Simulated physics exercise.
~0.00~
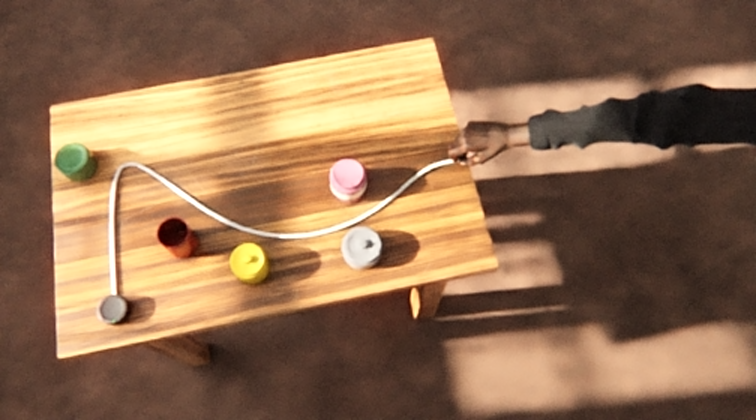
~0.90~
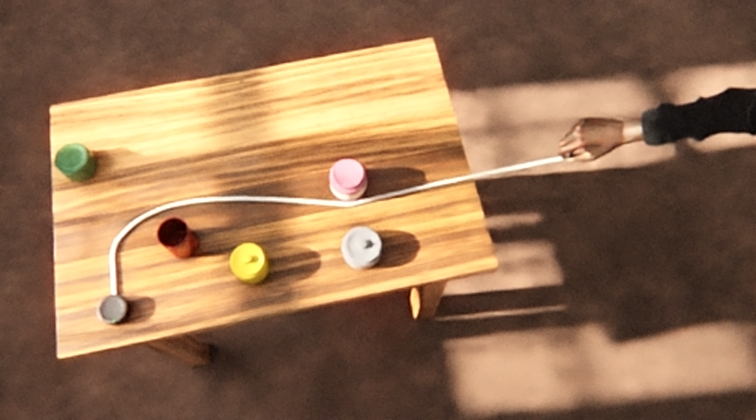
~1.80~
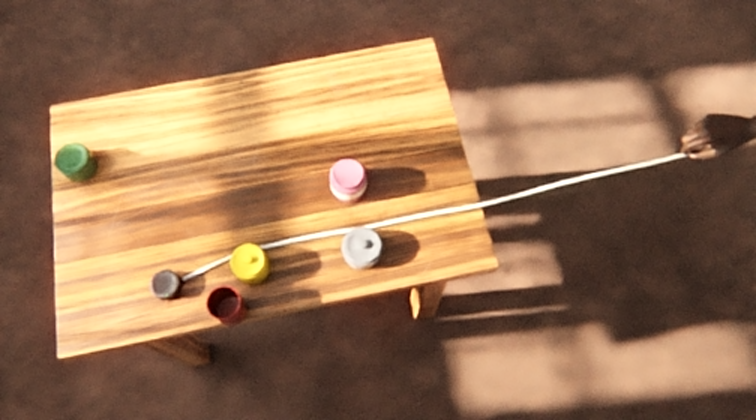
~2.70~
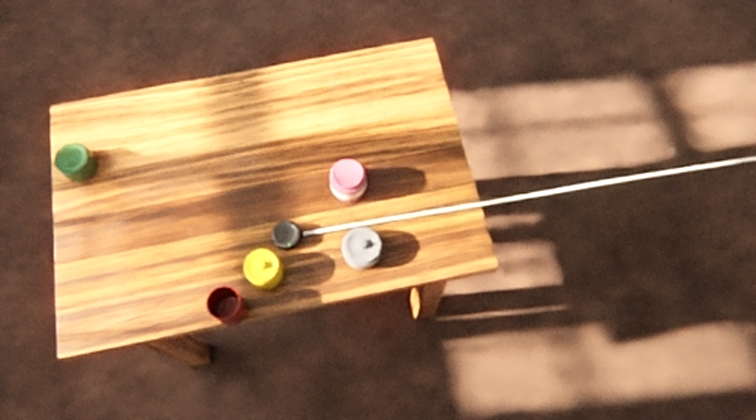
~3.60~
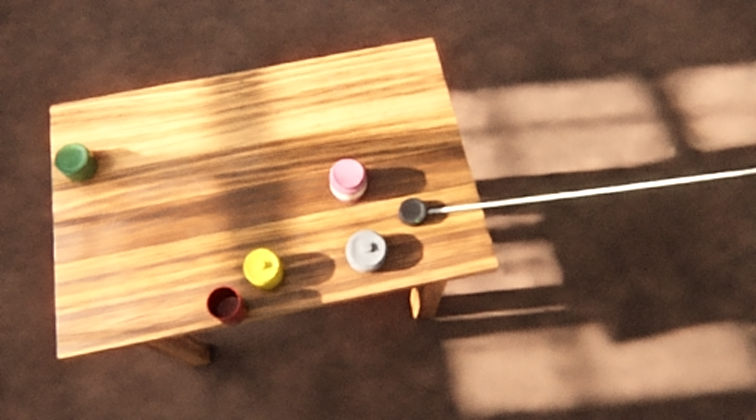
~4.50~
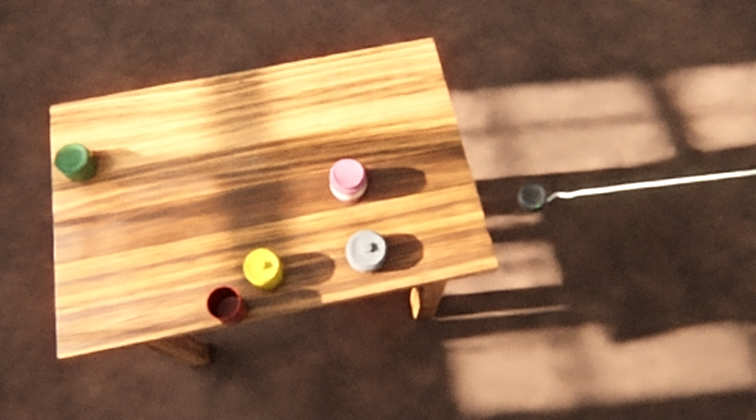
A hand pulling a white cable rightward, dragging a black charging pad past jars, shifting the red mug, and off the wooden table.
